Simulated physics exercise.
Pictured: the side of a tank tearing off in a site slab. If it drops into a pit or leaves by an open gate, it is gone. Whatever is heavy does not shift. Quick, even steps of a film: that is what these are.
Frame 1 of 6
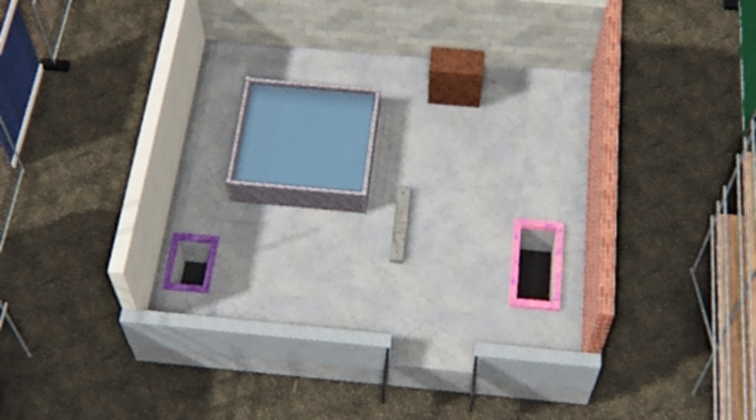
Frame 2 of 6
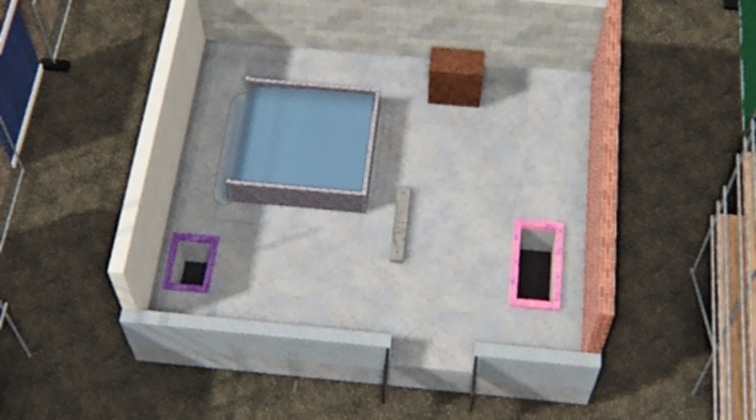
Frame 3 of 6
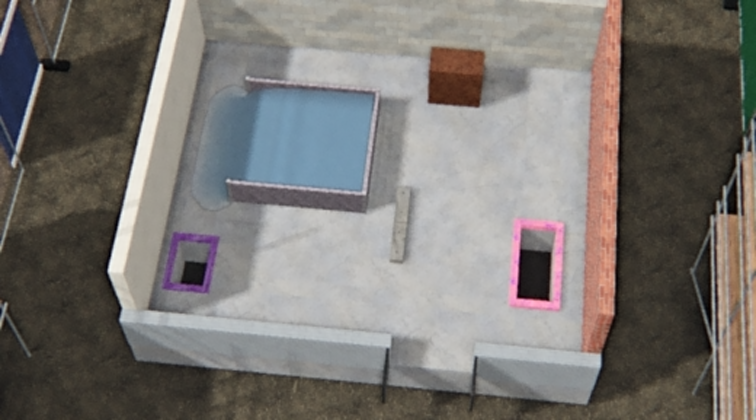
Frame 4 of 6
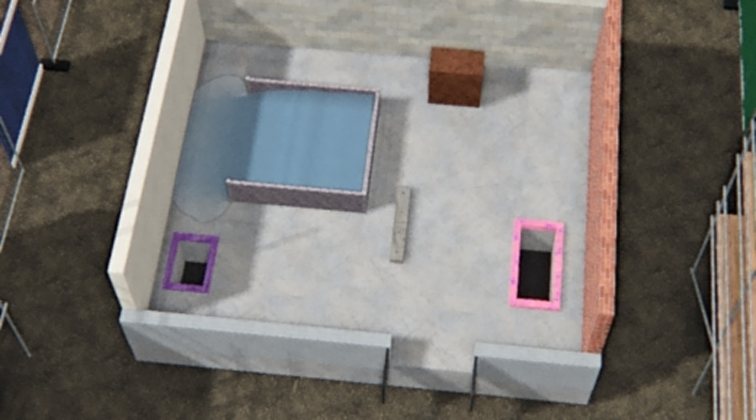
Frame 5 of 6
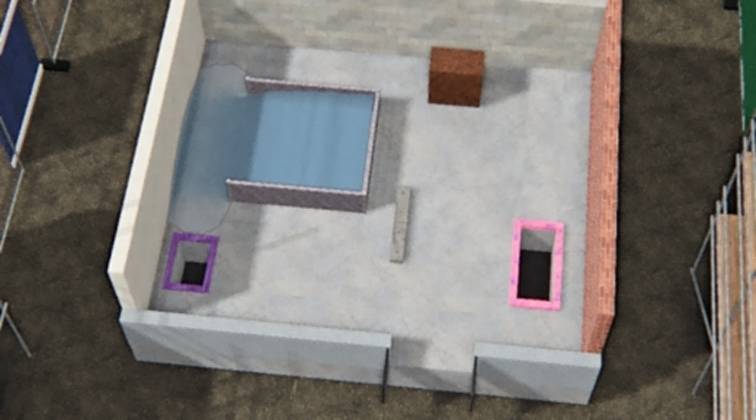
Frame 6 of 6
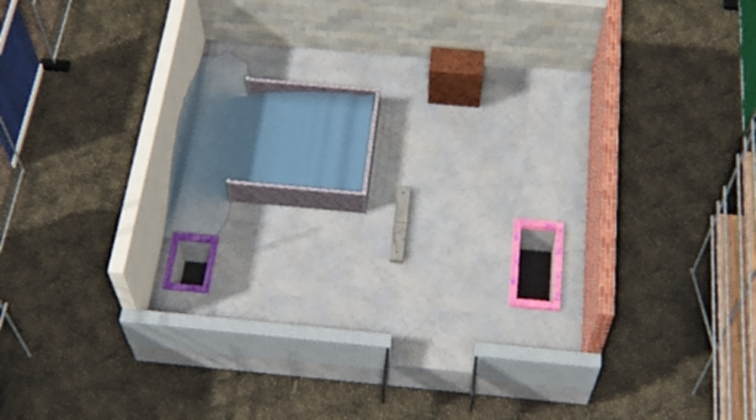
A low tank of blue water sat still inside a walled yard until its left side gave way, and the water poured out leftward, spreading across the gray floor to the pale left wall.
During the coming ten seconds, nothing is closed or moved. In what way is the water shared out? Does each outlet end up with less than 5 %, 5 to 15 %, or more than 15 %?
The gate will be a minor outlet short of five per cent. The pink pit will be a minor outlet short of five per cent. The purple pit will be a major outlet past fifteen per cent.
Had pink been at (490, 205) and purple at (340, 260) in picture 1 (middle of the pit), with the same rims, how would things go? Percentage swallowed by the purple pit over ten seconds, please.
The purple pit takes 2 per cent.
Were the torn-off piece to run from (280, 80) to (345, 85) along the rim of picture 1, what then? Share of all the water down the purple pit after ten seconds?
Roughly, in per cent: Purple 12.
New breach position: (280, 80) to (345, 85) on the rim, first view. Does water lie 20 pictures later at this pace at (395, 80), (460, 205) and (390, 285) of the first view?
First point swamped, second point swamped, third point spared.
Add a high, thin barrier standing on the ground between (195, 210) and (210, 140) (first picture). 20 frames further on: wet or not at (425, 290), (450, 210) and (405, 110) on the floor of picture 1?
Going spot by spot: High and dry, then high and dry, then drenched.
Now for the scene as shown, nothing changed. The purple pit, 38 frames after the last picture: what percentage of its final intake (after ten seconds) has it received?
Share by then: 85 in a hundred.
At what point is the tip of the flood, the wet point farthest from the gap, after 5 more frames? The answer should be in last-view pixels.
My pick would be pixel (149, 309).
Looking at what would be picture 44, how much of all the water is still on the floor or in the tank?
Estimate: 82 %.
A moment on, water covers 10 % of the floor; the gate 0 %, the pink pit 0 %, the purple pit 1 %.
Next, water covers 20 % of the floor; the gate 0 %, the pink pit 0 %, the purple pit 5 %.
Then, water covers 40 % of the floor; the gate 0 %, the pink pit 0 %, the purple pit 13 %.
Later, water covers 85 % of the floor; the gate 0 %, the pink pit 0 %, the purple pit 17 %.
In the end, water covers 95 % of the floor; the gate 1 %, the pink pit 0 %, the purple pit 20 %.
